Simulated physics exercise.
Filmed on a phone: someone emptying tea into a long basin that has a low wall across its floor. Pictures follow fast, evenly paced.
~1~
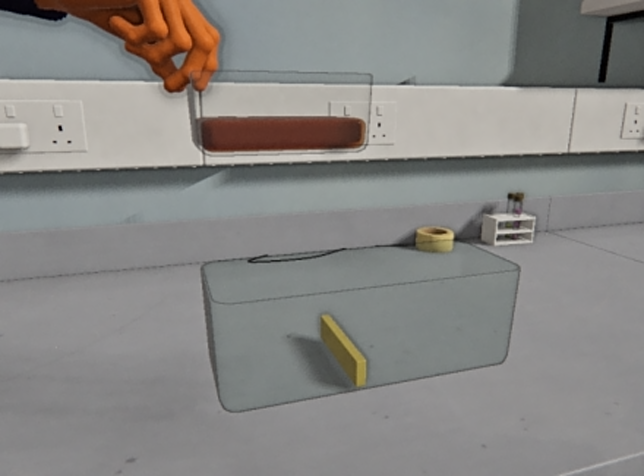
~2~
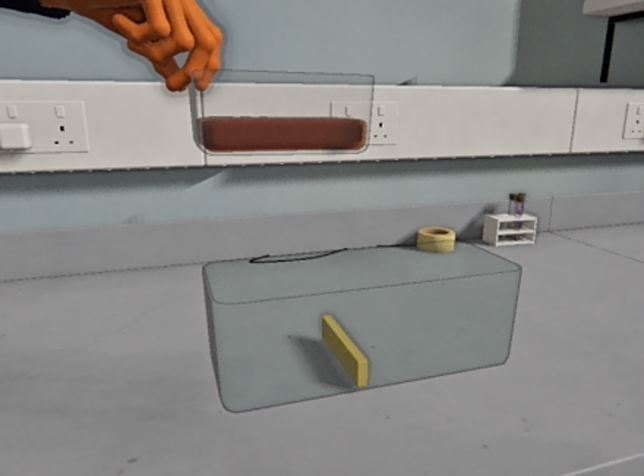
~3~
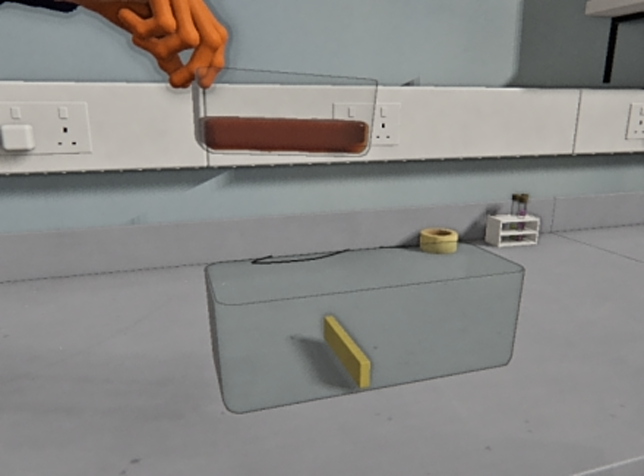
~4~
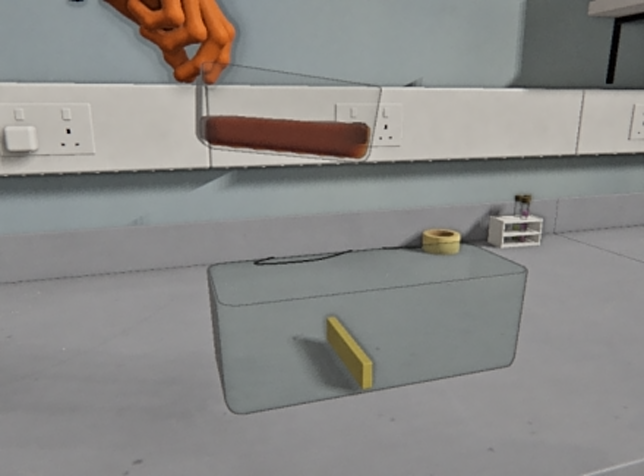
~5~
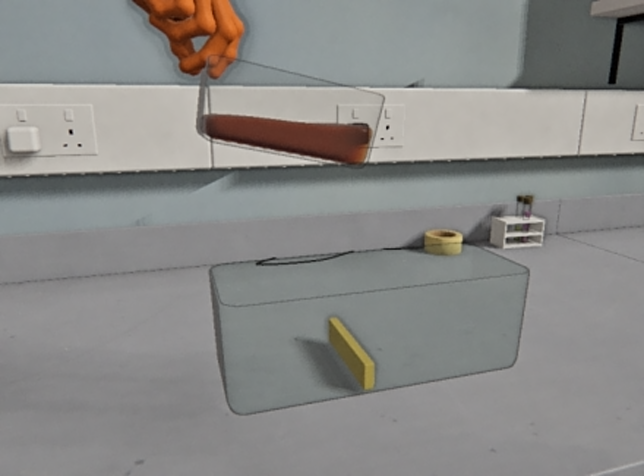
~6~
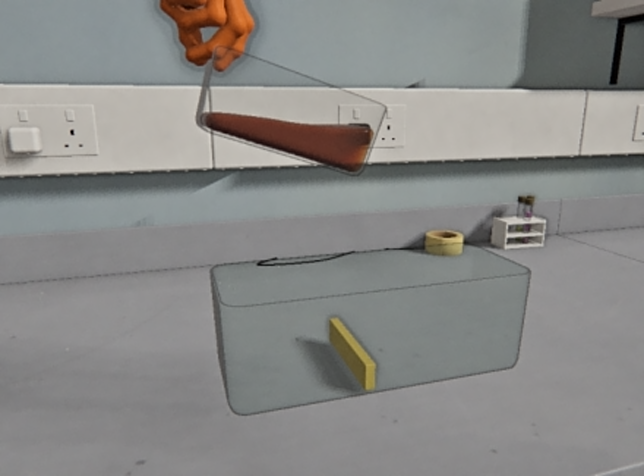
An orange hand at upper left grips a clear container of reddish-brown tea above a grey worktop, seen from in front and slightly above. Below sits a long transparent basin with a low yellow wall inside, with a tape roll and small white rack behind, near wall sockets. The hand rises slightly, tilting the container's right end steadily downward, and the tea shifts rightward inside as the view drifts very slightly.
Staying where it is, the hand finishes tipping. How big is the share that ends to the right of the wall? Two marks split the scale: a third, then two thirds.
Finally more than two thirds of it is on the right.
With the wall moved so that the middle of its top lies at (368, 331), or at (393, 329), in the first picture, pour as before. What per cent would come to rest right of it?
Roughly 55 % and 35 %.
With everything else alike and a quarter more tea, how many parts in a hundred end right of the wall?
That share would be some 75 parts in a hundred.
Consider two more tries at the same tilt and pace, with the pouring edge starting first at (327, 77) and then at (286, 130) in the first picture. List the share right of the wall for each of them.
Start one gives some 55 %, start two some 15 %.
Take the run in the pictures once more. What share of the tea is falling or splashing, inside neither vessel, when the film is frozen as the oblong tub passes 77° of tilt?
It works out to about 40 percent.
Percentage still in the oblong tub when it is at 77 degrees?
My estimate is close to 45 percent remaining.
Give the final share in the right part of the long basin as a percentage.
It comes to about 75 per cent.
A moment on, the oblong tub is tipped on its side and 43 per cent is still to pour, 0 is left of the wall and 19 right of it.
Next, the oblong tub is tipped right over and 6 per cent is still to pour, 12 is left of the wall and 71 right of it.
Then the oblong tub is tipped right over and 0 per cent is still to pour, 20 is left of the wall and 78 right of it.
Later the oblong tub is tipped right over and 0 per cent is still to pour, 23 is left of the wall and 76 right of it.
In the end 24 per cent lies left of the wall, 75 right of it and 2 outside.
